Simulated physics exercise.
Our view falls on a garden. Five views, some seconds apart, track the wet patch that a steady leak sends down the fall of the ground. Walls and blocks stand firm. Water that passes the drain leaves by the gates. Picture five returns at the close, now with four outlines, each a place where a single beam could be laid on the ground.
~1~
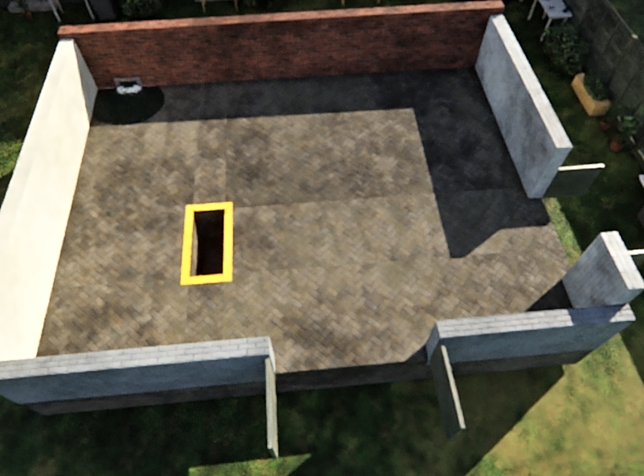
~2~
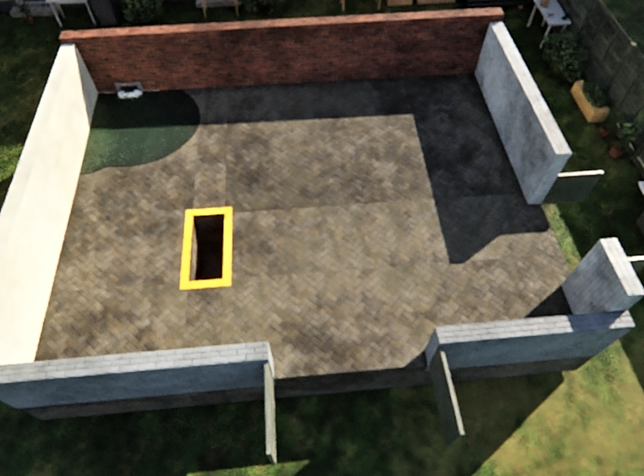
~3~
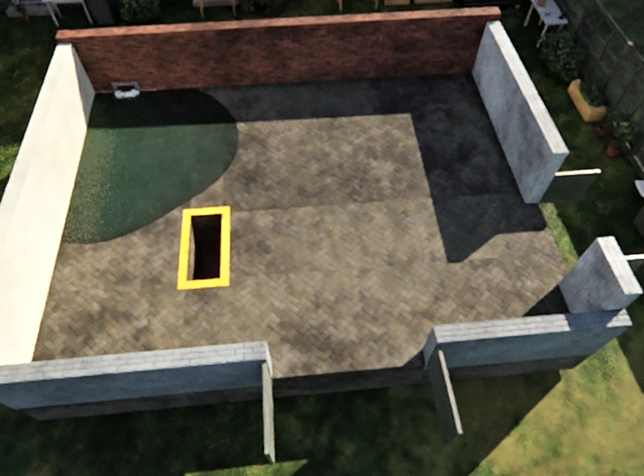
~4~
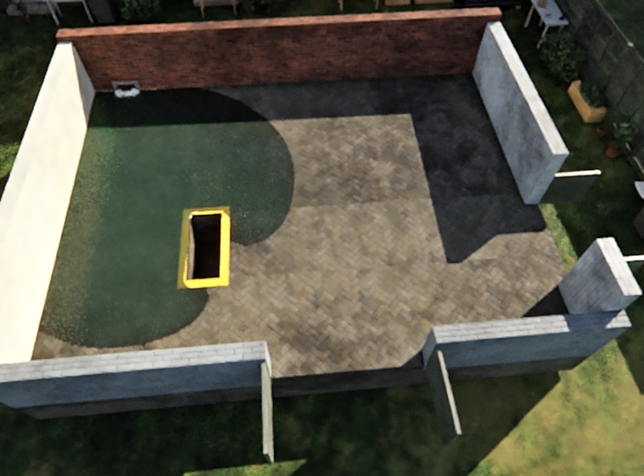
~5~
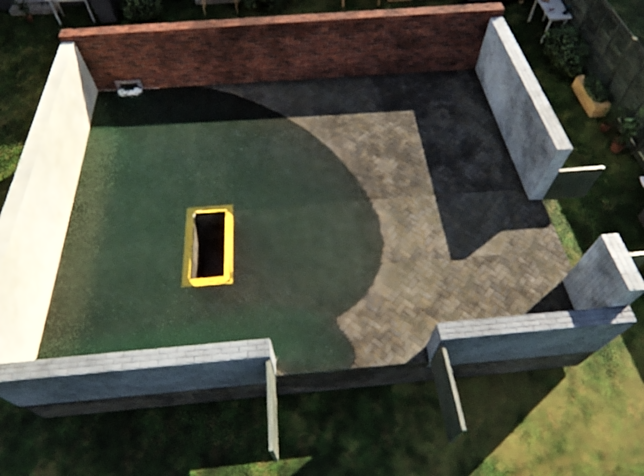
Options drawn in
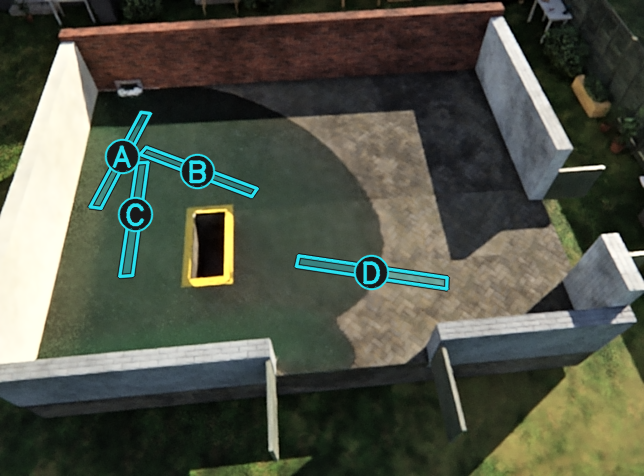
In a walled garden yard, dark green water spreads from the back-left corner, surrounding a yellow-framed opening.
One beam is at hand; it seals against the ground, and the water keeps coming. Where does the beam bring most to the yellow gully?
Choose D.
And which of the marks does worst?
Position A.
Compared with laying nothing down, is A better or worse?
It is worse.
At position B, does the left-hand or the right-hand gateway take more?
The left one.
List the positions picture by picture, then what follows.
The first picture shows outfall at (129, 83); yellow gully at (208, 241); open gate at (544, 236); open gate at (351, 351); 3 % of the ground under water, visible out to (115, 121); yellow gully still dry.
In the second picture, 8 % of the ground under water, visible out to (154, 159); yellow gully still dry.
In the third picture, 18 % of the ground under water, visible out to (116, 235); yellow gully still dry.
In the fourth picture, 34 % of the ground under water, visible out to (199, 309); yellow gully taking water.
In the fifth picture, 50 % of the ground under water, visible out to (358, 291); yellow gully taking water.
In cyan, A from (95, 207) to (145, 112); B from (143, 150) to (254, 192); C from (126, 275) to (142, 162); D from (297, 261) to (446, 283).
For position A, about 11 % of the stream goes into the yellow gully, about 87 % out by the gates.
For position B, about 19 % of the stream goes into the yellow gully, about 81 % out by the gates.
For position C, about 19 % of the stream goes into the yellow gully, about 80 % out by the gates.
For position D, about 33 % of the stream goes into the yellow gully, about 66 % out by the gates.
